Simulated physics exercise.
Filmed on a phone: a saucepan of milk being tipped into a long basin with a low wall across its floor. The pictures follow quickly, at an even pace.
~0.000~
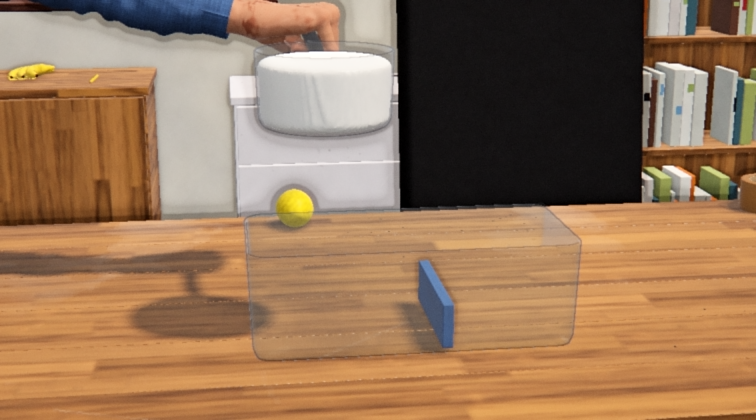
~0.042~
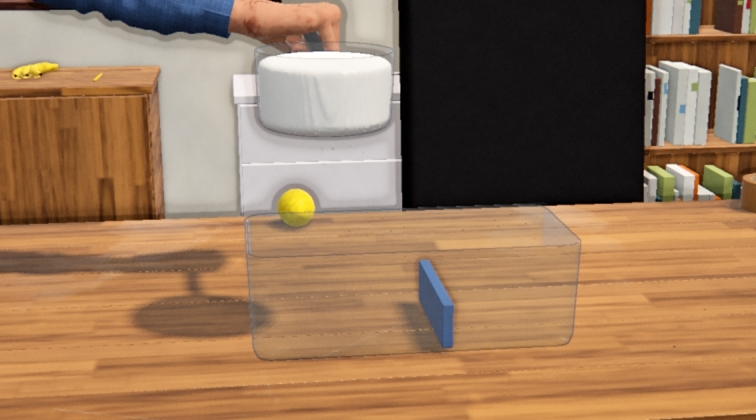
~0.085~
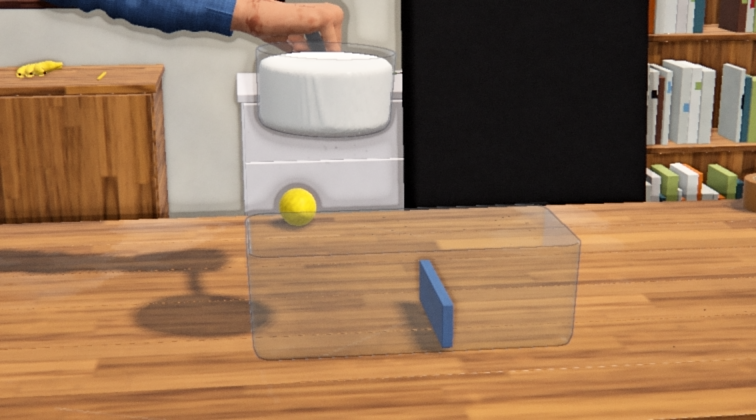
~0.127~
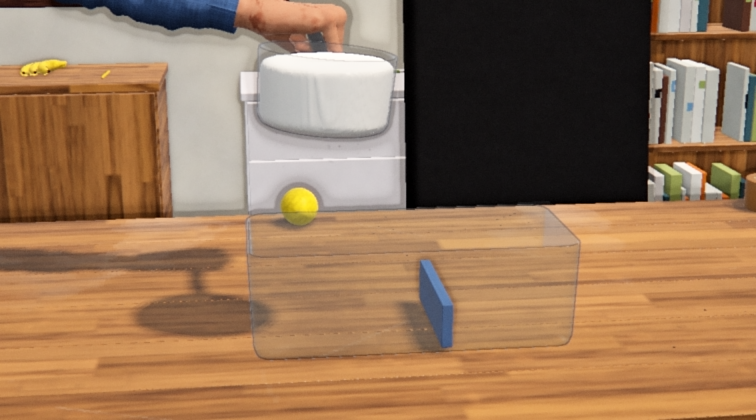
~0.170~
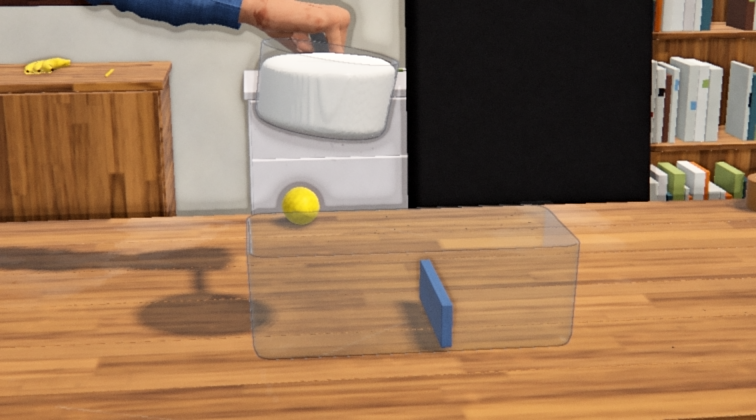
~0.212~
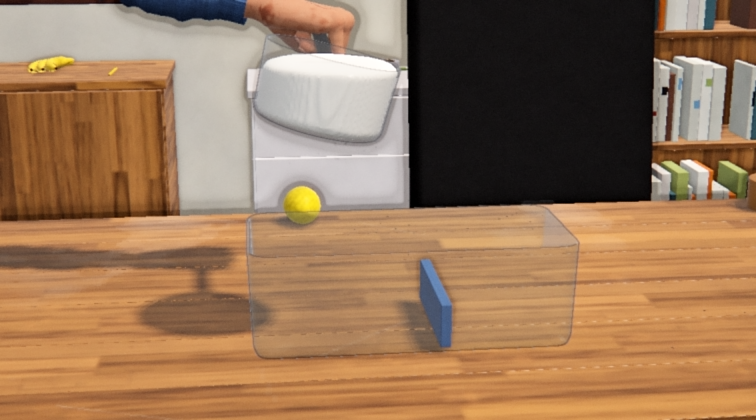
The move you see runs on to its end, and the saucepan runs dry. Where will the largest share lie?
Most lies in the right-hand part.
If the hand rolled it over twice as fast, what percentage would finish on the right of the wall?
Roughly 35 in a hundred.
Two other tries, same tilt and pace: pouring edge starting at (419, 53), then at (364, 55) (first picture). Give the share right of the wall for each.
Near 75 % and 35 %.
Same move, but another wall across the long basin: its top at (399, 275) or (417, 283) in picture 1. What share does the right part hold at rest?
Roughly 85 per cent, and 75 per cent.
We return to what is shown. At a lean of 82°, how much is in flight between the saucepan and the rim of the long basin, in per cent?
About 40 per cent.
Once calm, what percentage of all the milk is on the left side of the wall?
It comes to 35 per cent or so.
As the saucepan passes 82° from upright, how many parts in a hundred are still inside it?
It comes to 45 per cent or so.
By 0.58 s the tilt is 82° and 43 per cent is still to pour, 1 is left of the wall and 15 right of it.
By 0.86 s the tilt is 118° and 4 per cent is still to pour, 24 is left of the wall and 64 right of it.
By 1.14 s the tilt is 121° and 0 per cent is still to pour, 35 is left of the wall and 64 right of it.
By 1.45 s the tilt is 121° and 0 per cent is still to pour, 35 is left of the wall and 64 right of it.
At rest 35 per cent lies left of the wall, 64 right of it and 1 outside.
